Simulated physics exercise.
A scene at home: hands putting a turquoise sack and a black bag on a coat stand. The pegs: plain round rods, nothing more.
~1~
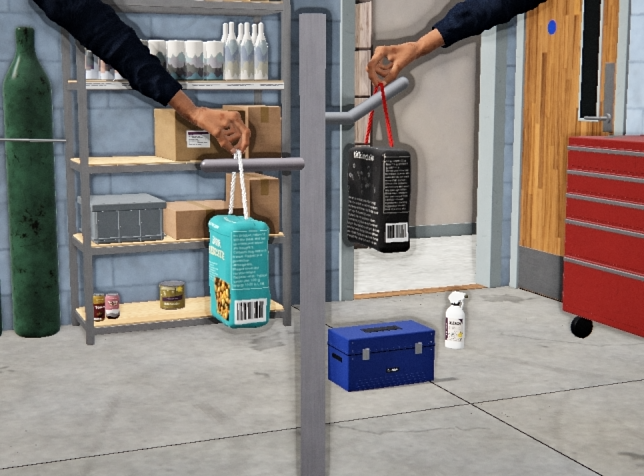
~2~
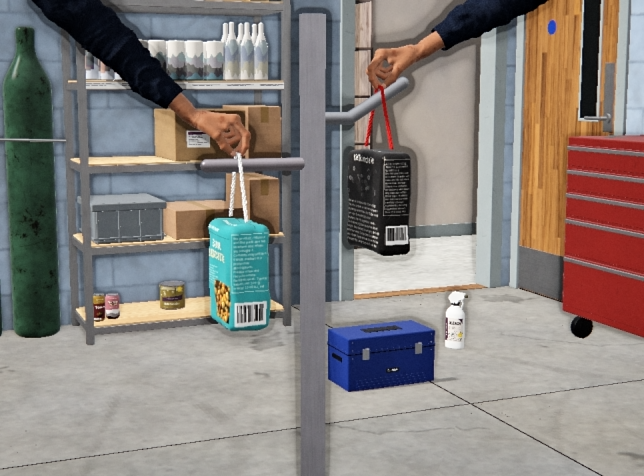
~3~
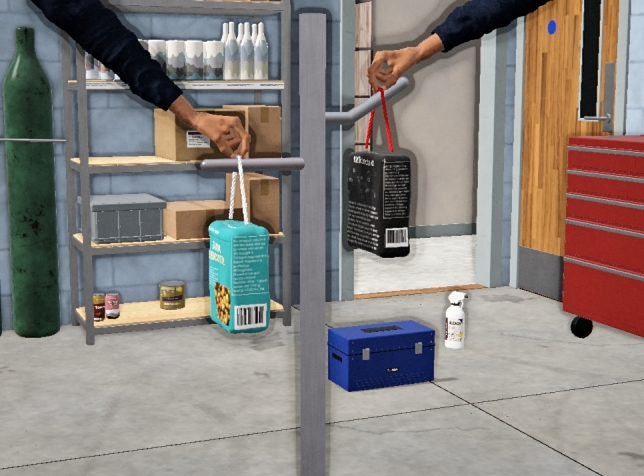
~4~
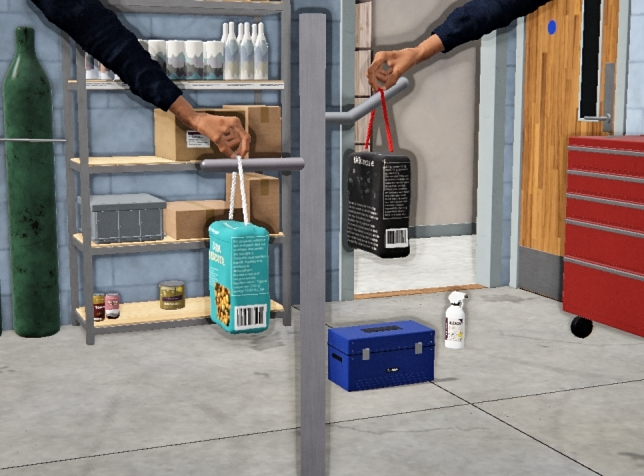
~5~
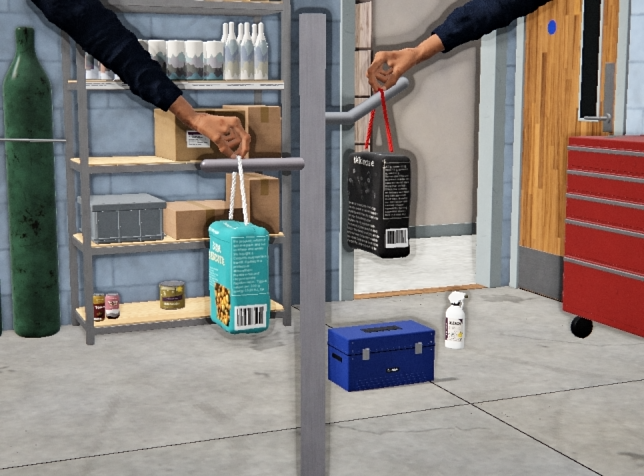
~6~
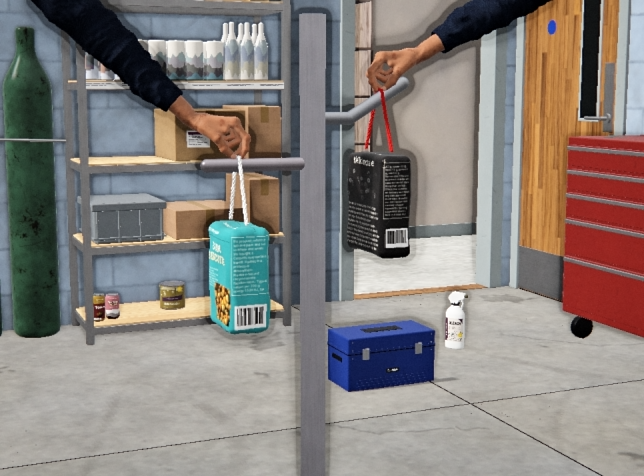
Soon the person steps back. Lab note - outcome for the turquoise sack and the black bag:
One by one: The turquoise sack stays aloft, the black bag stays aloft.
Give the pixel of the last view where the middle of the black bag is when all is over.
Resting place: About (326, 224).
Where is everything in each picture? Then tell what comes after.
In the first picture, turquoise sack (239, 271); black bag (378, 197); left peg tip (207, 166); right peg tip (403, 83).
In the second picture, turquoise sack (239, 274); black bag (378, 200).
In the third picture, turquoise sack (239, 277); black bag (378, 203).
In the fourth picture, turquoise sack (239, 277); black bag (378, 203).
In the fifth picture, turquoise sack (239, 277); black bag (378, 203).
In the sixth picture, turquoise sack (239, 277); black bag (378, 203); left peg tip (207, 166), about level; right peg tip (403, 83), pointing up.
Then, 0.36 s past the final frame, turquoise sack on its peg near (240, 278); black bag on its peg near (353, 225).
Then, 0.76 s past the final frame, turquoise sack on its peg near (240, 279); black bag on its peg near (323, 224).
When it is over, turquoise sack on its peg near (240, 279); black bag on its peg near (326, 224). The turquoise sack stays hanging and the black bag holds on.
